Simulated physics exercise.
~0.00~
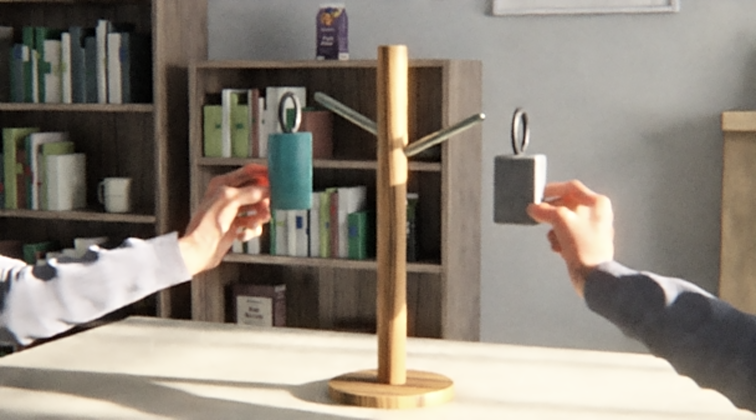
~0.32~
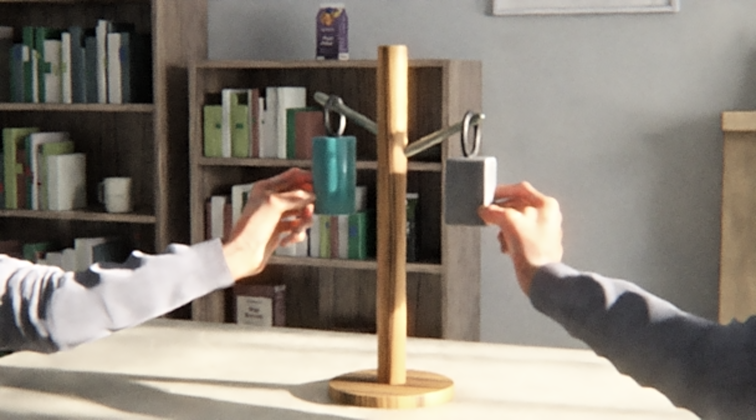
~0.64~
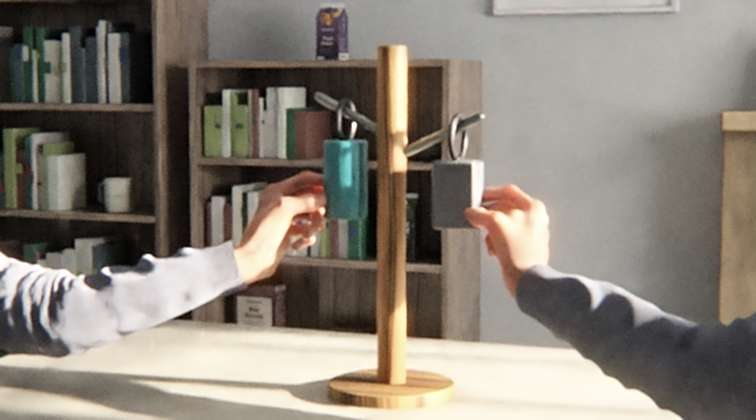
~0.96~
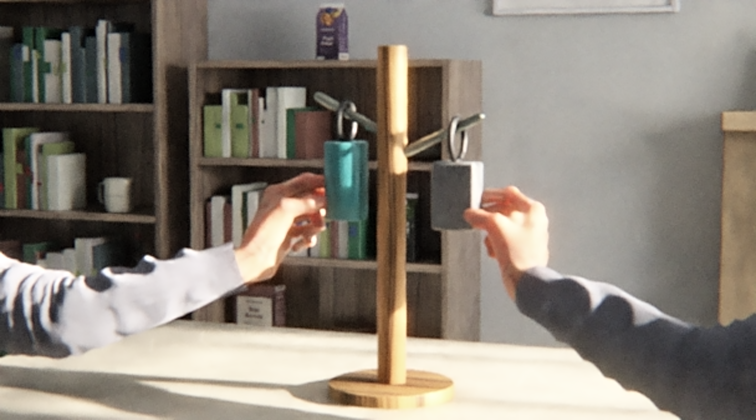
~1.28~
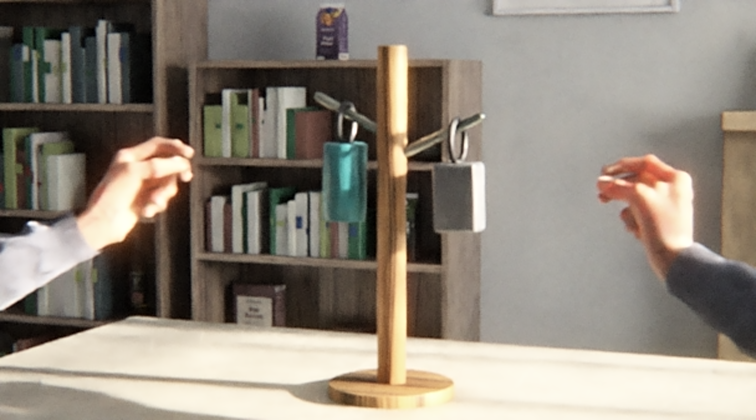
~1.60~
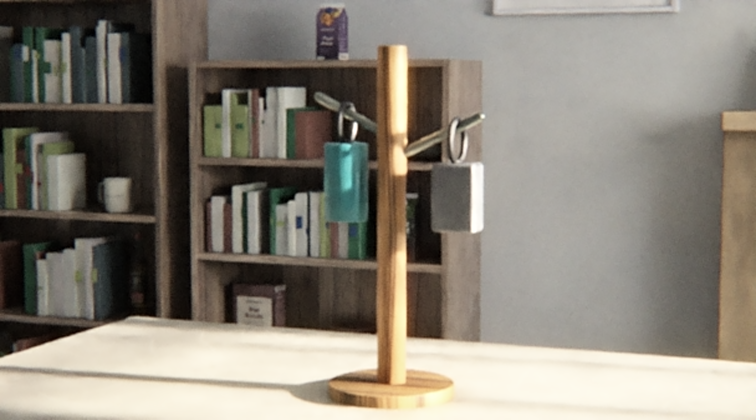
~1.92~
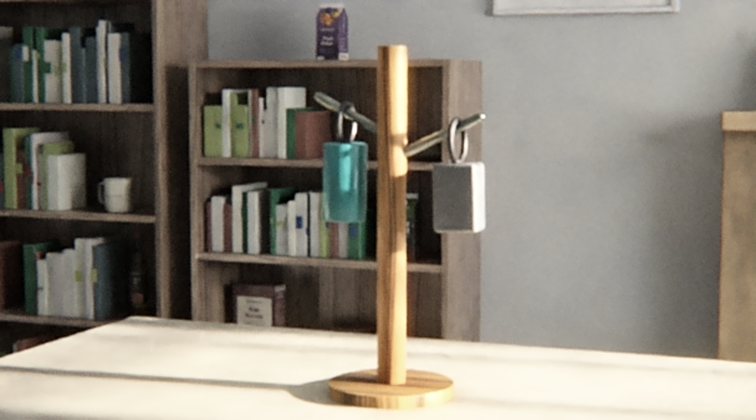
In a sunlit room with bookshelves against a grey wall, seen from a steady view across a pale table, a wooden stand with two slanting pegs rises from a round base. A hand on the left holds a turquoise lantern by its side, and a hand on the right holds a grey pouch, each topped with a ring. Both hands move inward and bring the rings onto the pegs. They pause there, then let go and draw back out of view. The turquoise lantern and the grey pouch both stay hanging, still, on their pegs.
